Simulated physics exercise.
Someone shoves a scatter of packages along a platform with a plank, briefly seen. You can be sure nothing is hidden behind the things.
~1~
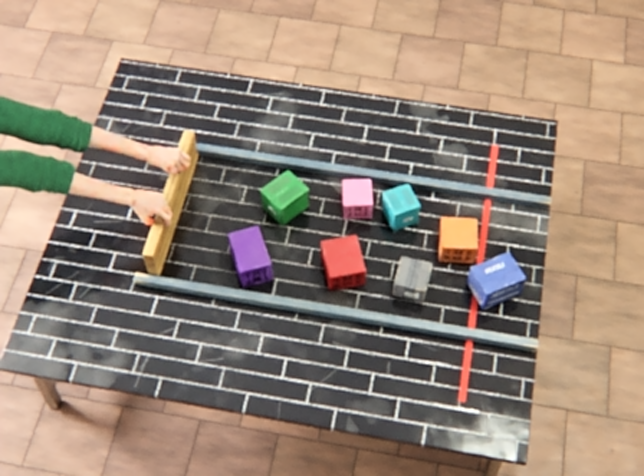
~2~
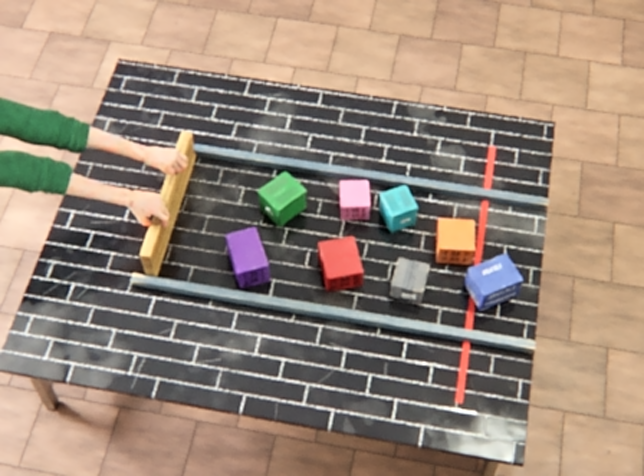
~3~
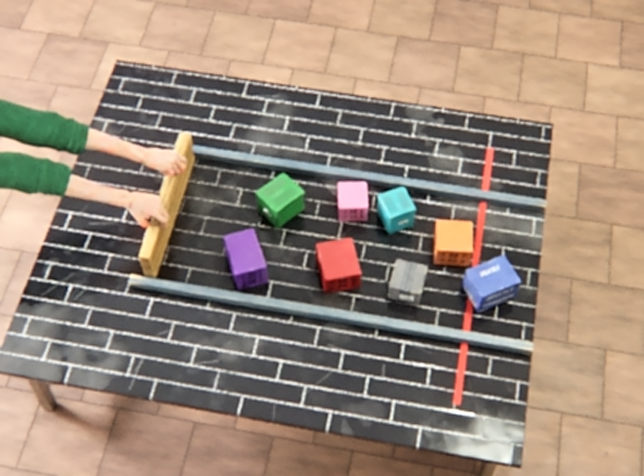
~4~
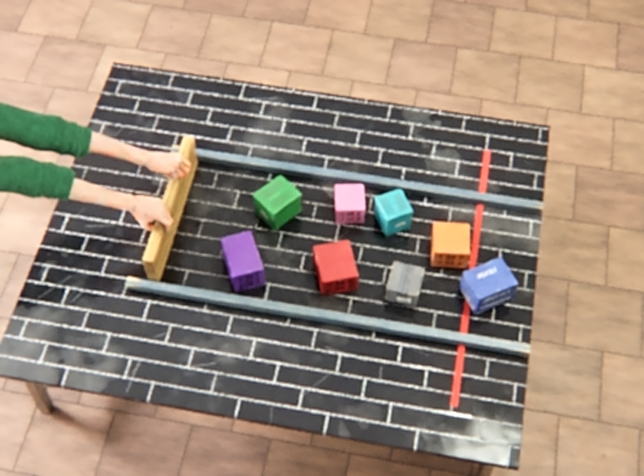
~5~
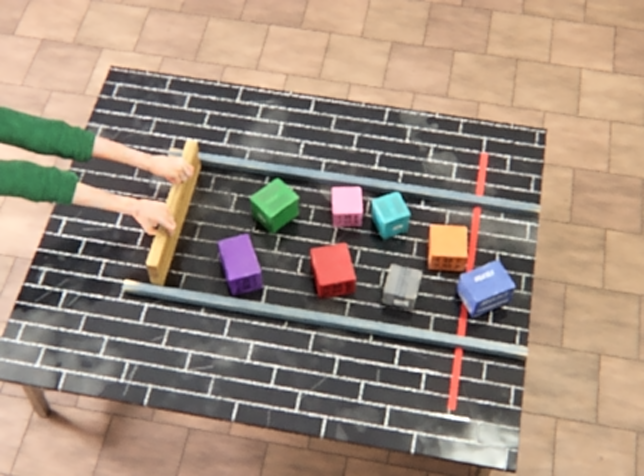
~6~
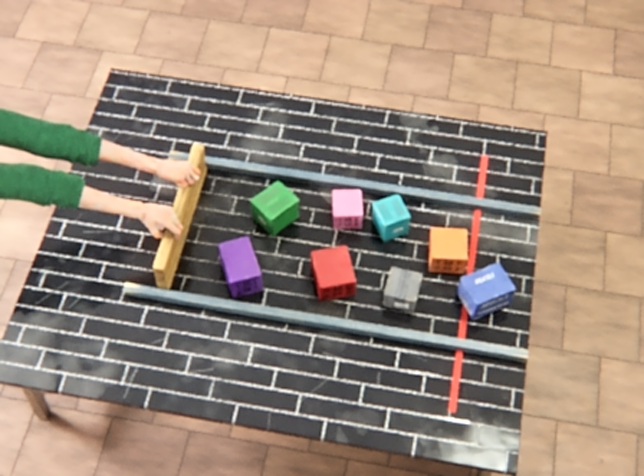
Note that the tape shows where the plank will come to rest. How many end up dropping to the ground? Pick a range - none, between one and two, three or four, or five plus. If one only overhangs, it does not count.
Range: Three or four.
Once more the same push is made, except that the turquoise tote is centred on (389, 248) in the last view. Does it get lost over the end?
Started there, the object is not lost.
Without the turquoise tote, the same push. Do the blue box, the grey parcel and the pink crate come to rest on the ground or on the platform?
The blue box goes down, the grey parcel goes down and the pink crate is still up.
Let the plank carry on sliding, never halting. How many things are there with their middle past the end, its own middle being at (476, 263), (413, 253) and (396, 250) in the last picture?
First 3, then 1, finally 0.
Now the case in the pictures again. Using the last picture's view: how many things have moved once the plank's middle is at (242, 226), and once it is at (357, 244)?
One spot: 1. Other spot: 7.
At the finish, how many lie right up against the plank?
The answer is 2.
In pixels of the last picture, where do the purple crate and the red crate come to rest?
The one named first is at (481, 312), the next at (517, 306).
A little later, none off yet; blue box at rest near (486, 291); orange crate at rest near (448, 251); grey parcel at rest near (402, 290).
Next, none off yet; blue box shifted a little near (493, 293); orange crate shifted about its own width near (473, 259); grey parcel shifted about its own width near (448, 297).
When it is over, the number that fall off is three or four; down, turquoise tote, grey parcel and blue box.
